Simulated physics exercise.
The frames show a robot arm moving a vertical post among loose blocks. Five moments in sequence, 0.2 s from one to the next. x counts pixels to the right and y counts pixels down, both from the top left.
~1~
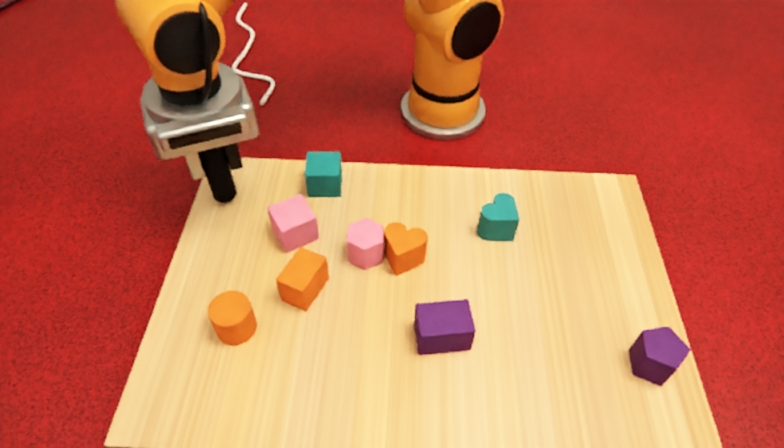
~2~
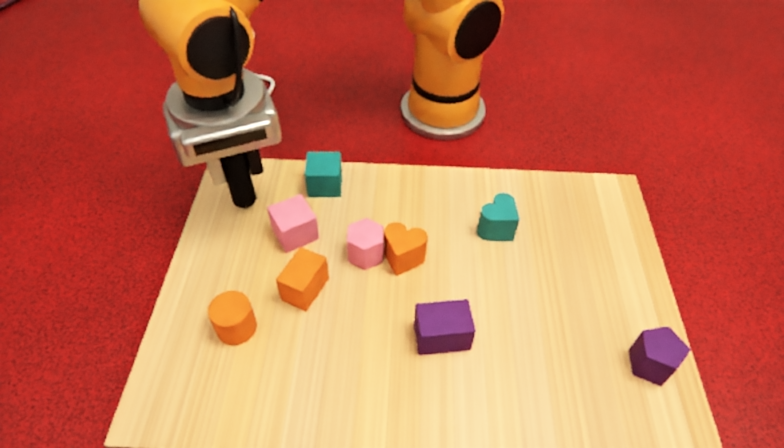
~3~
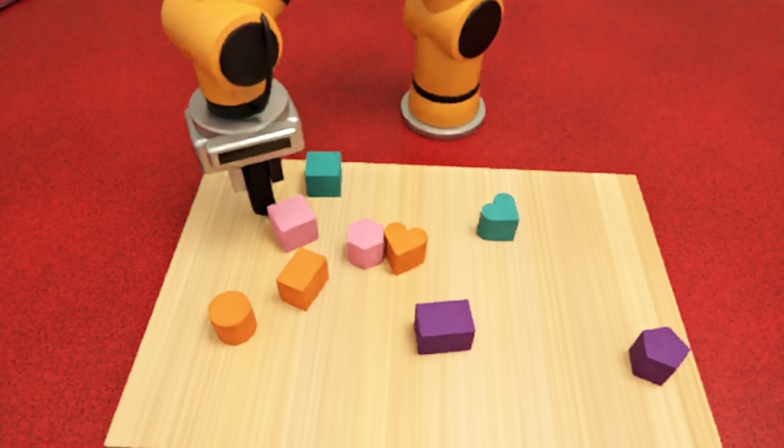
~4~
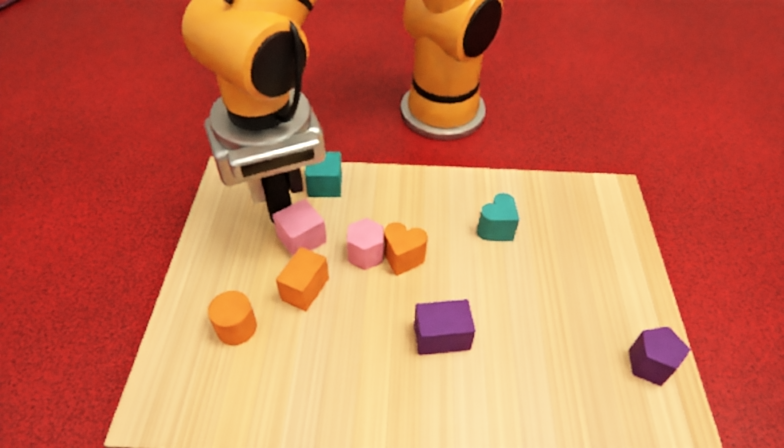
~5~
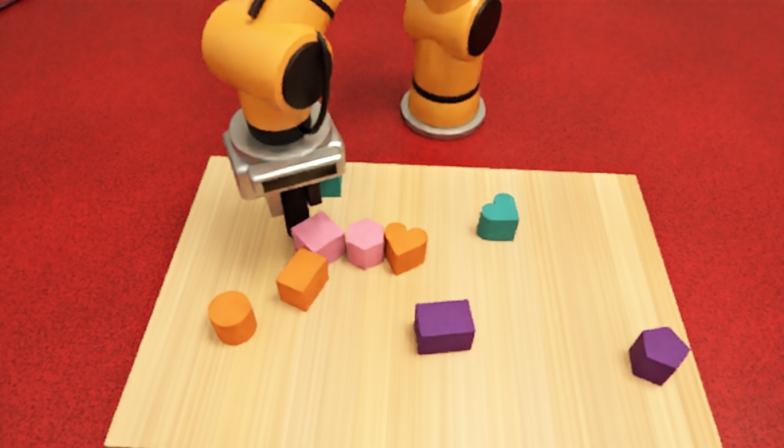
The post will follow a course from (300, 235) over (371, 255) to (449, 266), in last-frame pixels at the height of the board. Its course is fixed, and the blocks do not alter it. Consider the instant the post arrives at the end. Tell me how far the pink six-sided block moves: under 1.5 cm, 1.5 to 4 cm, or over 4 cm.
It moves more than 4 cm.
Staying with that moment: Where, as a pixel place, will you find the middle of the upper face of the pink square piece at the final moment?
The middle of its upper face should be somewhere near (350, 262).
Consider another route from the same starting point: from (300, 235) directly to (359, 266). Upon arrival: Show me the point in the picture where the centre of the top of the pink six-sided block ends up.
Top centre: (390, 237).
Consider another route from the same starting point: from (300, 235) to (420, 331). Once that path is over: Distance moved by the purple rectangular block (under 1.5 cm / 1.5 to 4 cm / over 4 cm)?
Medium: 1.5 to 4 cm.
The first path, step by step. One third of the way, post (345, 247); orange rectangular block (301, 273), turned 20° clockwise; pink square piece (346, 258), turned 15° clockwise; pink six-sided block (376, 235), turned 30° anticlockwise; orange heart block (413, 236), turned 15° clockwise.
Two thirds of the way, post (398, 255); orange rectangular block (301, 273), turned 20° clockwise; pink square piece (350, 262), turned 35° clockwise; pink six-sided block (429, 246), turned 35° anticlockwise; orange heart block (462, 236).
At the end, post (450, 262); orange rectangular block (301, 273), turned 20° clockwise; pink square piece (350, 262), turned 35° clockwise; pink six-sided block (471, 268); orange heart block (477, 233), turned 20° anticlockwise.
